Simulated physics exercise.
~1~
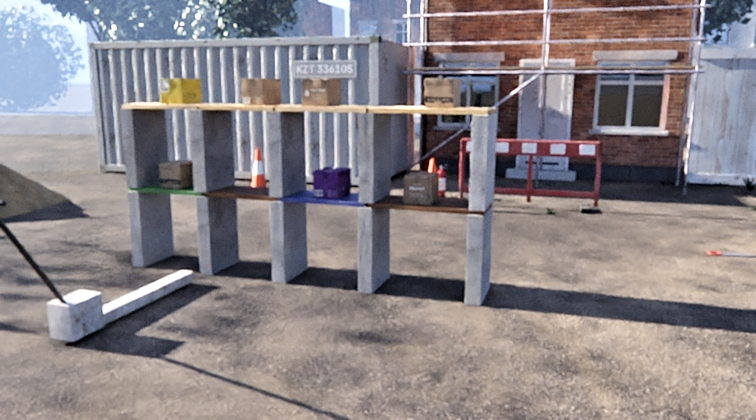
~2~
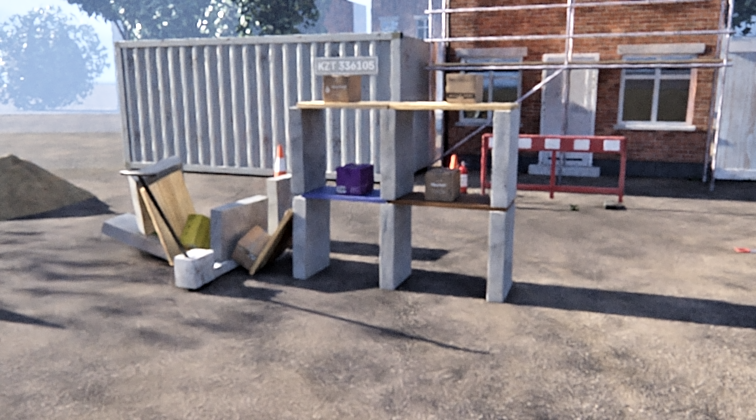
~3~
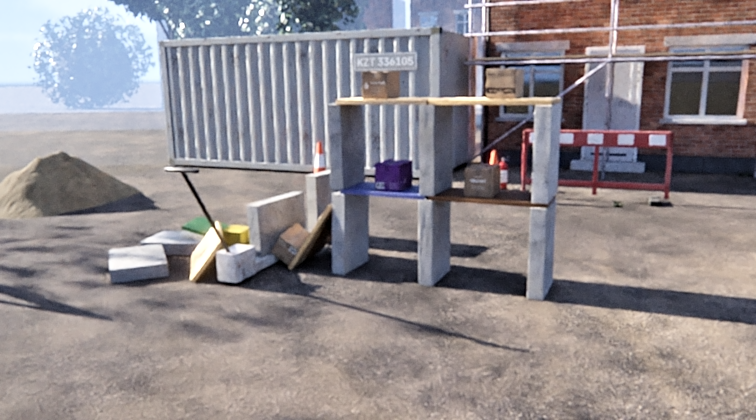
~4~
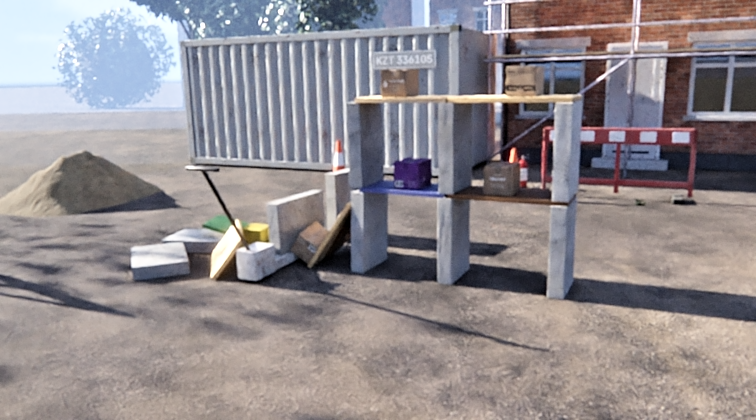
A two-tier rack of grey blocks and boards stood in a yard until its left part collapsed, dropping the yellow box into a heap of blocks and boards, while the right part stayed up with the purple box on its blue board.
